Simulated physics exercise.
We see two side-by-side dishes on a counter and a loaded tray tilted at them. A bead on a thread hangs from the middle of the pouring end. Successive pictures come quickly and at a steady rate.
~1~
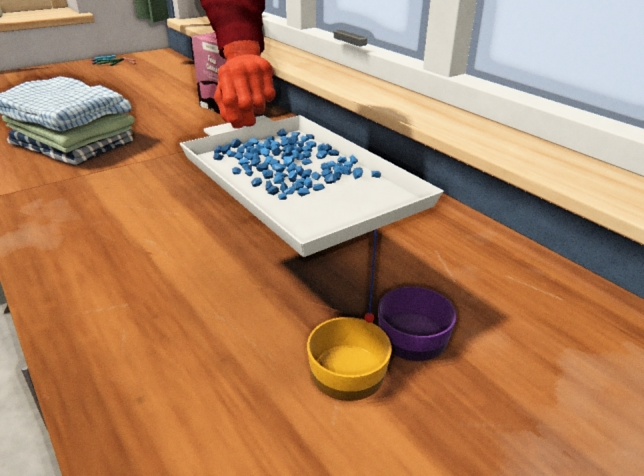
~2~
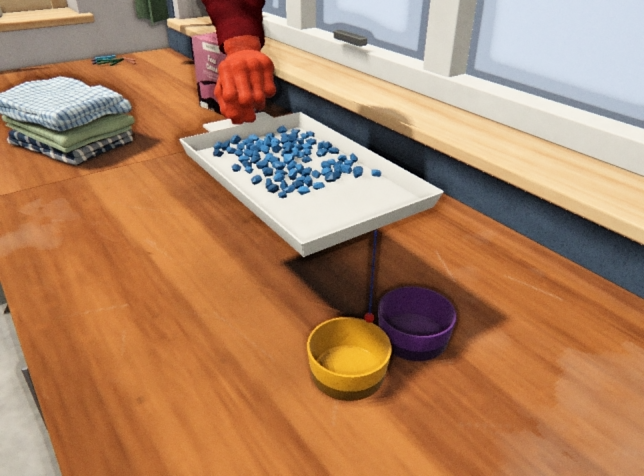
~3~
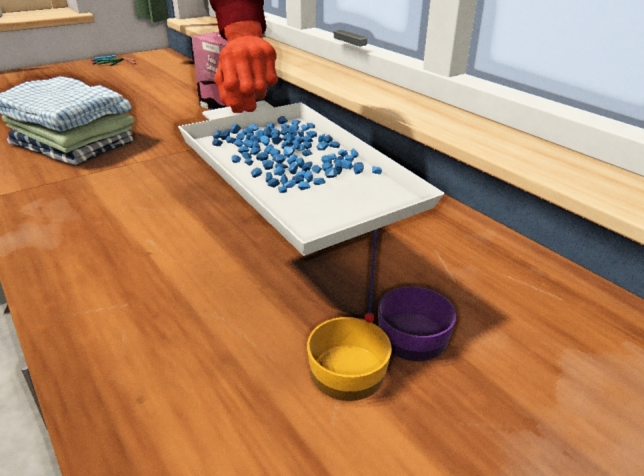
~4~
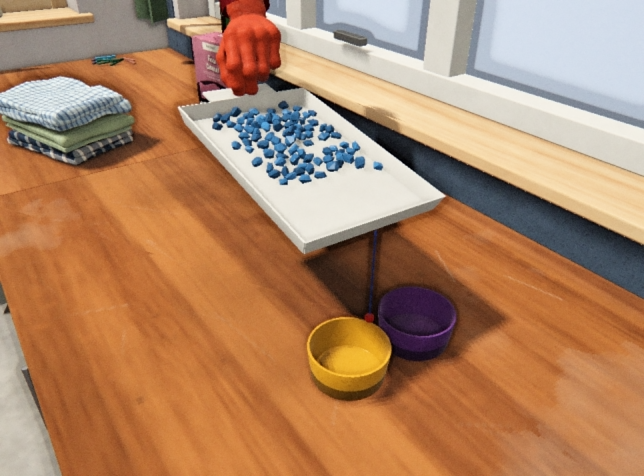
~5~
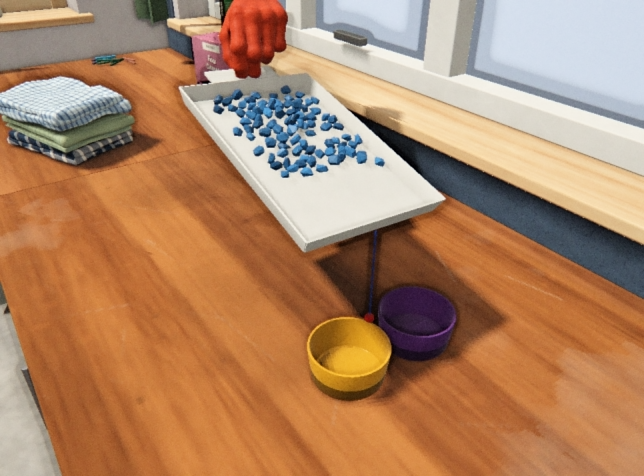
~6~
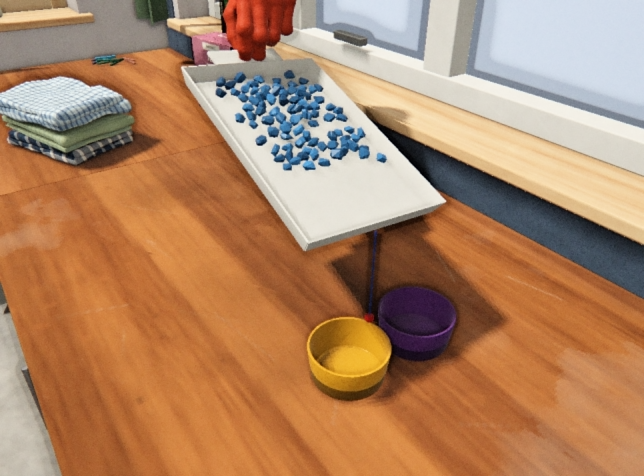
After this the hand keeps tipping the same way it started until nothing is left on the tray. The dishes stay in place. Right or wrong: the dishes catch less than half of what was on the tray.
Right - they catch less than half.
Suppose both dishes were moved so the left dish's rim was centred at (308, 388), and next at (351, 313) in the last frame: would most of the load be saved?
Well, not up to half at the first spot and not up to half at the second.
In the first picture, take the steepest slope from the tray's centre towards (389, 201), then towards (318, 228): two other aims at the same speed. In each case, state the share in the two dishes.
I'd expect around 50 in a hundred first and around 20 in a hundred second.
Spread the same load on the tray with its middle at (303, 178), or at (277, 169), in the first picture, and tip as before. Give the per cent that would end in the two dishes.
Near 40 % and 40 %.
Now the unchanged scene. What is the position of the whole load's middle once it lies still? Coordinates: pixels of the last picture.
Resting centre, last frame: Roughly (452, 370).
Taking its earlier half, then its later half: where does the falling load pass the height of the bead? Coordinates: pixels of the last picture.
It goes through near (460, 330) first, then near (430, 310).
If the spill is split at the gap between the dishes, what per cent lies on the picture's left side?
About 0 per cent.
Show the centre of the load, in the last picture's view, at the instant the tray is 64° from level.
Look close to (411, 202) in the last picture.
Just after the last frame, tray tipped steeply; almost all on the tray; about a tenth in the air.
A moment on, tray tipped past a quarter turn; roughly a quarter on the tray; just a few in the left dish; roughly a quarter in the right dish; roughly half outside both; about a tenth in the air.
Further on, tray tipped past a quarter turn; just a few in the left dish; roughly a third in the right dish; roughly two thirds outside both.
When it is over, tray tipped past a quarter turn; just a few in the left dish; roughly a third in the right dish; roughly two thirds outside both.
